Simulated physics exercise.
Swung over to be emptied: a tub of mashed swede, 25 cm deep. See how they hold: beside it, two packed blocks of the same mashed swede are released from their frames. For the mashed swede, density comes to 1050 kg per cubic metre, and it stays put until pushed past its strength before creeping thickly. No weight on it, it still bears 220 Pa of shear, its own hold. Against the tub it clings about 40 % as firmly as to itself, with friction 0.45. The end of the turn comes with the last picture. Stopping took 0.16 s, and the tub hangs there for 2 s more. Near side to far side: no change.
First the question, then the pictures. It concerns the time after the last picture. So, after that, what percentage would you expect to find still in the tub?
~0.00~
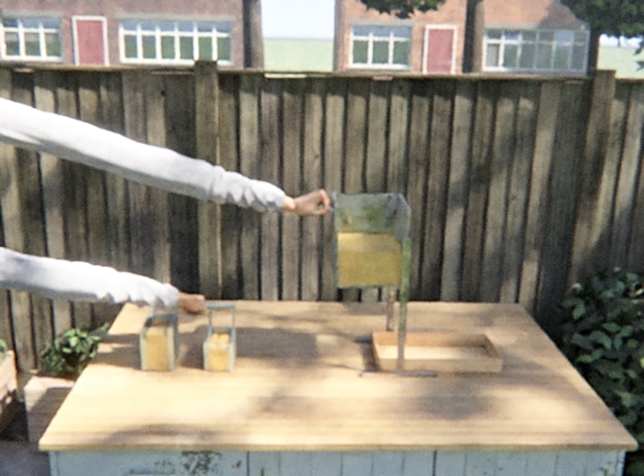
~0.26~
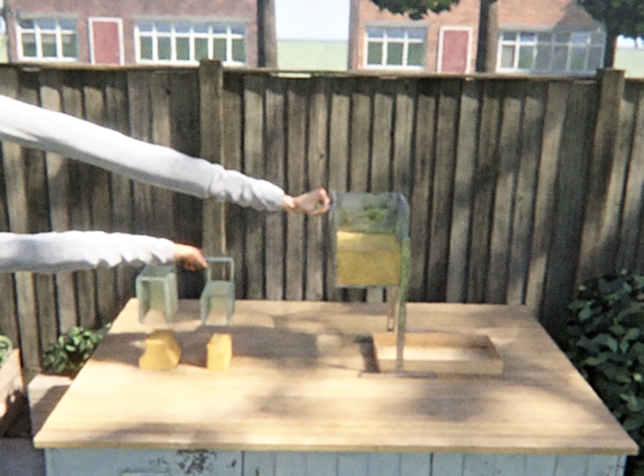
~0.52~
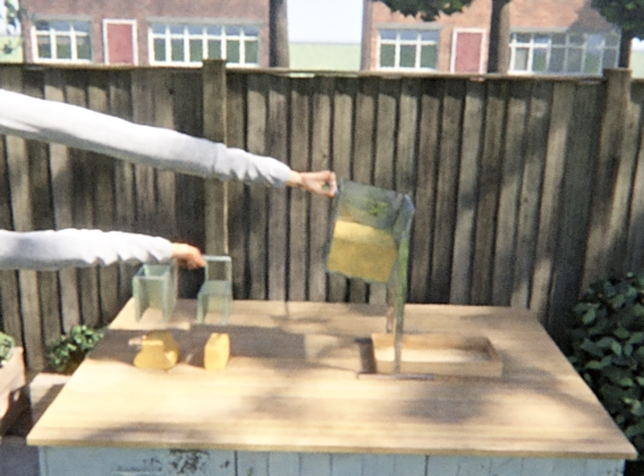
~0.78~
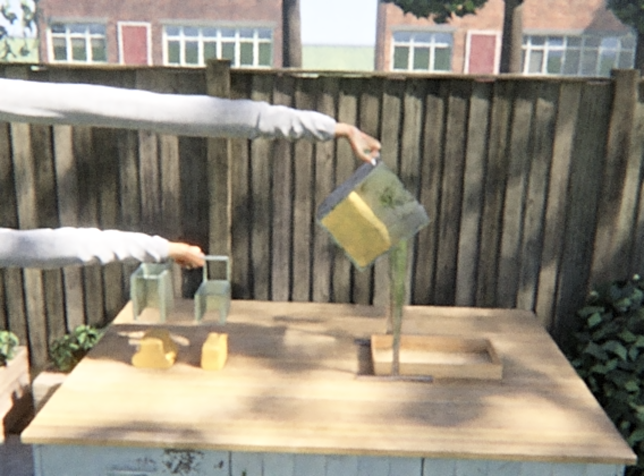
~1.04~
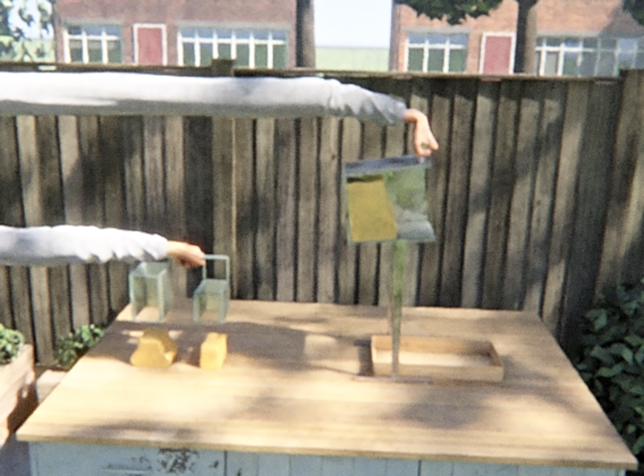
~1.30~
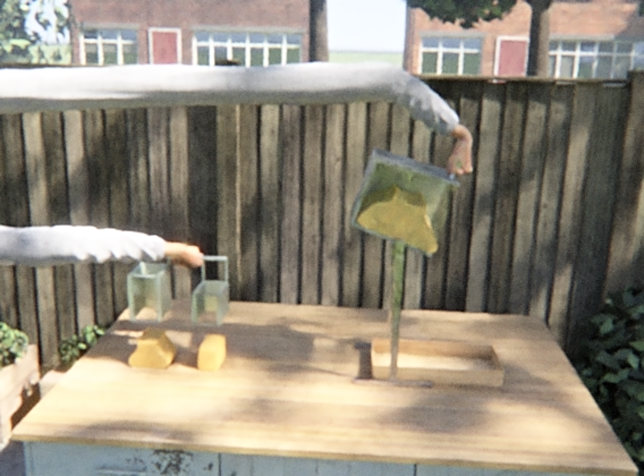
I would expect about 0 % still in the tub.
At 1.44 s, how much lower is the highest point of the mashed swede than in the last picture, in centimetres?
Some 5 cm.
By 1.44 s, the tub is at 108 degrees and holds 72 %.
By 1.61 s, the tub is at 108 degrees and holds 38 %.
By 1.78 s, the tub is at 108 degrees and holds 21 %.
By 1.95 s, the tub is at 108 degrees and holds 0 %.
By 3.30 s, at the end, the tub is at 108 degrees and holds 0 %.
